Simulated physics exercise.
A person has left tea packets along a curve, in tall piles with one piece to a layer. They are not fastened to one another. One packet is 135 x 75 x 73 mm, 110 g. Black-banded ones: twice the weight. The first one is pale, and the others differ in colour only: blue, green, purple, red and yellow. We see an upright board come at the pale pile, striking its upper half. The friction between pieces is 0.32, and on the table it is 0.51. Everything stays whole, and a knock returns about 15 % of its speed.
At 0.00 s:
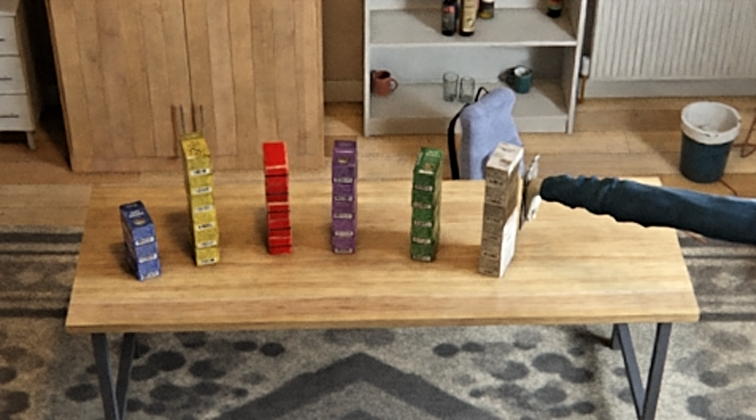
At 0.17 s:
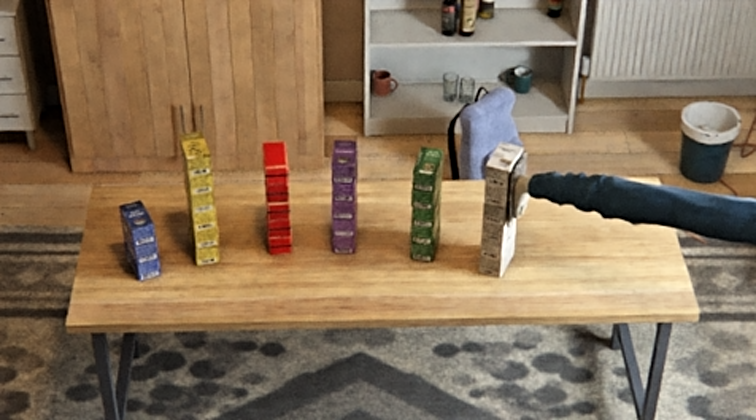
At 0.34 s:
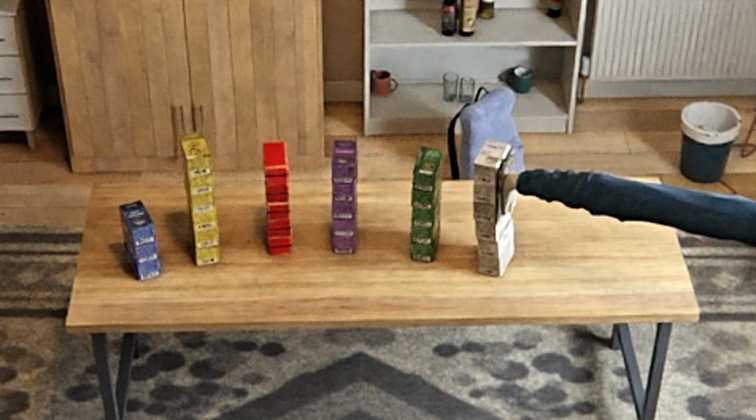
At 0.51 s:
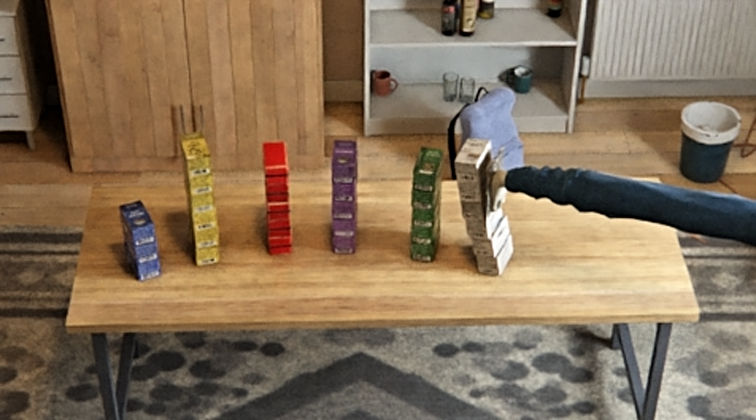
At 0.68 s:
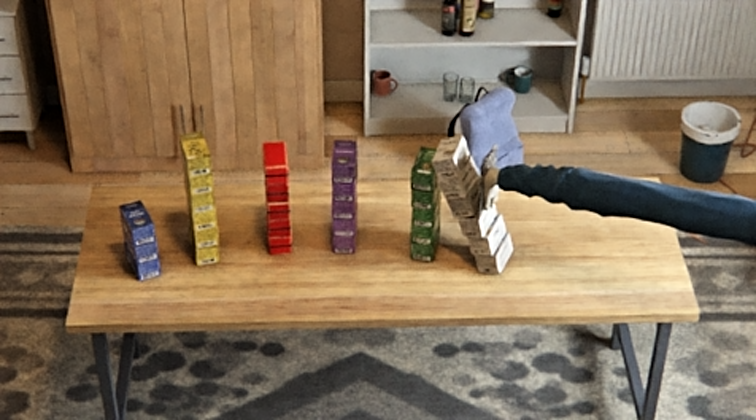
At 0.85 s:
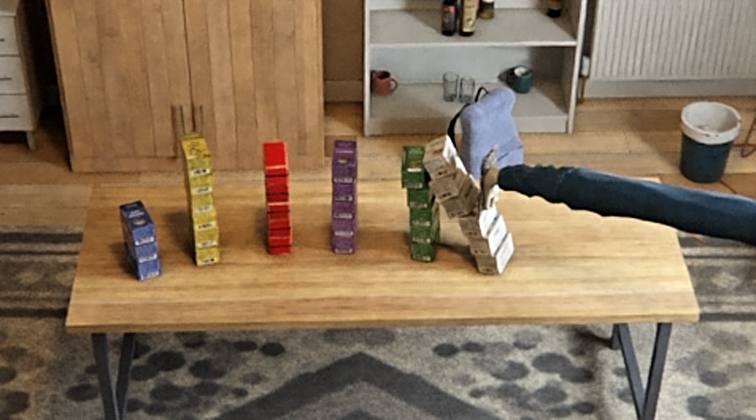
A dark arm moved in from the right and pushed the upper part of a pale stack of small boxes on a wooden table, tilting it left until it leaned against the green stack, which shifted slightly.
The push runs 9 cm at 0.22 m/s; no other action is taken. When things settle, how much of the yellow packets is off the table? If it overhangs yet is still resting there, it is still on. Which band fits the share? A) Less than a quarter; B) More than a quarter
More than a quarter (B).
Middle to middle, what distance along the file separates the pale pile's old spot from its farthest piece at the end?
Some 42 centimetres along the file.
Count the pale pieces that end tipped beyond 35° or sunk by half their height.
Count: 3.
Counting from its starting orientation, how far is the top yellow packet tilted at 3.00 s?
Close to 70° of tilt compared with the start.
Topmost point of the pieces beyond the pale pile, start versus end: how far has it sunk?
About 22 cm.
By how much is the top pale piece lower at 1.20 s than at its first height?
16 cm.
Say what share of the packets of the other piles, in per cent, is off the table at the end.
Something close to 15 percent of them.
After 1.20 s, 3 of the pale pile down; none of the 6 yellow packets off the table (0 of 24 in all colours); top yellow packet unmoved; top green packet leaning 26°, 56 mm lower.
After 1.92 s, 3 of the pale pile down; none of the 6 yellow packets off the table (0 of 24 in all colours); top yellow packet unmoved; top purple packet leaning 29°, 10 cm lower.
After 2.38 s, 3 of the pale pile down; none of the 6 yellow packets off the table (0 of 24 in all colours); top yellow packet leaning 62°, 19 cm lower; top purple packet on its side.
After 3.00 s, 3 of the pale pile down; 3 of the 6 yellow packets off the table (4 of 24 in all colours); top yellow packet leaning 68°, 70 cm lower; top red packet on its side.
By the end (3.7 s), 3 of the pale pile down; 3 of the 6 yellow packets off the table (4 of 24 in all colours); top yellow packet 1.11 m lower; top blue packet upside down. That is 50 per cent. As the last picture would show them, middles, top yellow packet near (77, 412).
